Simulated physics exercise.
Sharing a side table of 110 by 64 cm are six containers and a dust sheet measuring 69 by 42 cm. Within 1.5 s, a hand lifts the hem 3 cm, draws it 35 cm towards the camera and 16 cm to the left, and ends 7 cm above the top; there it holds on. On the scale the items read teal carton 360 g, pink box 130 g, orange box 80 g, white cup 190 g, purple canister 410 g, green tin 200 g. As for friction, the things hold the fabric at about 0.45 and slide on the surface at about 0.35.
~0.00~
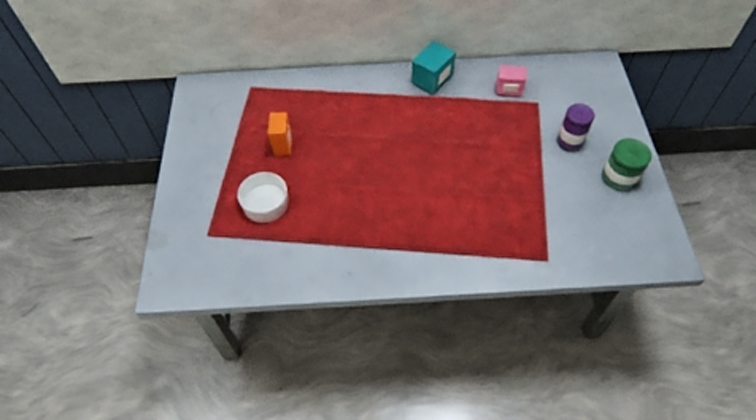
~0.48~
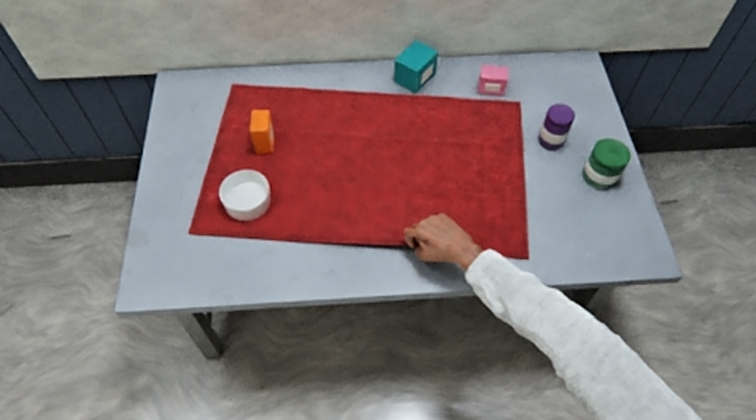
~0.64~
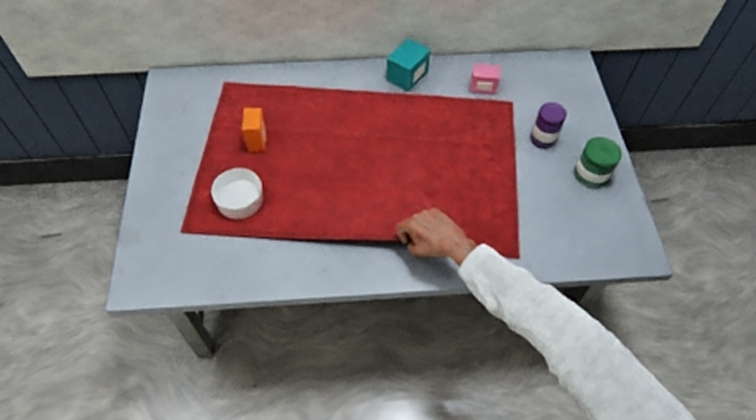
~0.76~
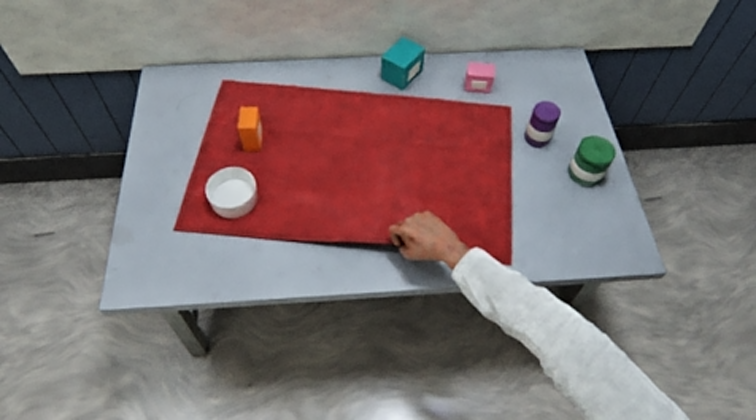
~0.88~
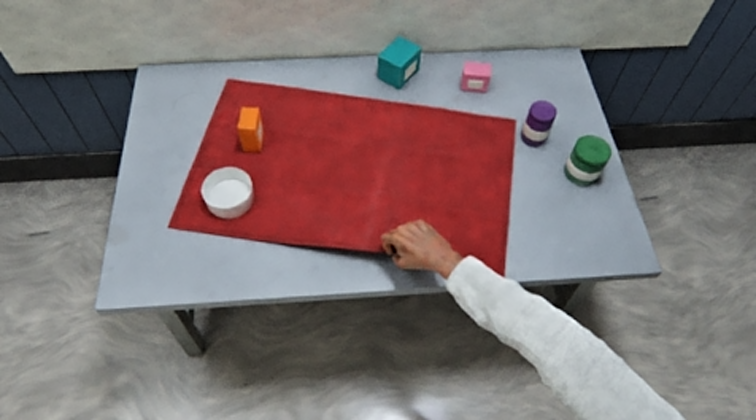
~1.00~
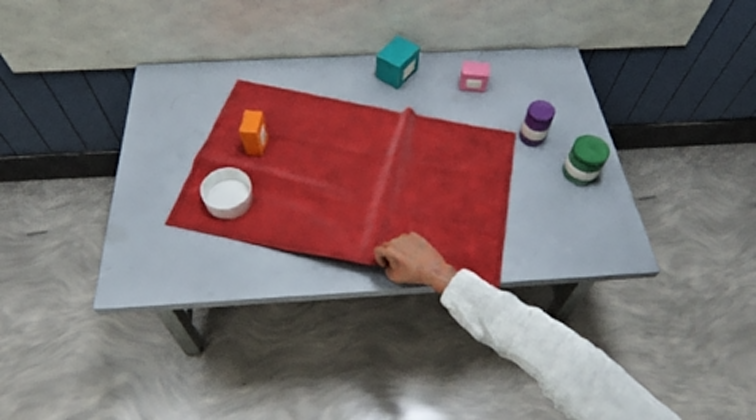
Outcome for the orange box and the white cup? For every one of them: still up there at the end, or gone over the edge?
My guess is the orange box ends up on the surface; my guess is the white cup ends up on the surface.
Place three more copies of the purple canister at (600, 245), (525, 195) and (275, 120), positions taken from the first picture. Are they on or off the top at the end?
Log, listed order - kept / lost / kept.
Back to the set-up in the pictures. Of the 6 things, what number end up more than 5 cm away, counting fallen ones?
2 of them.
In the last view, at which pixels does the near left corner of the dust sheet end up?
About (188, 254).
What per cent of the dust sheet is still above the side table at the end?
Around 35 percent.
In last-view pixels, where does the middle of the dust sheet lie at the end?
Centre in the last view: Approx. (365, 342).
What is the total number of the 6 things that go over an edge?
0 in all.
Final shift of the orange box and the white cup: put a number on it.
I'd put the orange box near 30 cm and the white cup near 20 cm.
By 1.3 s, 85 % of the dust sheet is still over the top; orange box 10 cm off its start, white cup 4 cm off its start.
By 1.6 s, 70 % of the dust sheet is still over the top; orange box 19 cm off its start, white cup 10 cm off its start.
By 1.8 s, 45 % of the dust sheet is still over the top; orange box 27 cm off its start at (314, 200), white cup 16 cm off its start at (248, 251).
By 2.1 s, 35 % of the dust sheet is still over the top; orange box 31 cm off its start, white cup 19 cm off its start.
By 3.7 s, 35 % of the dust sheet is still over the top; orange box 31 cm off its start at (320, 219), white cup 20 cm off its start at (248, 270).
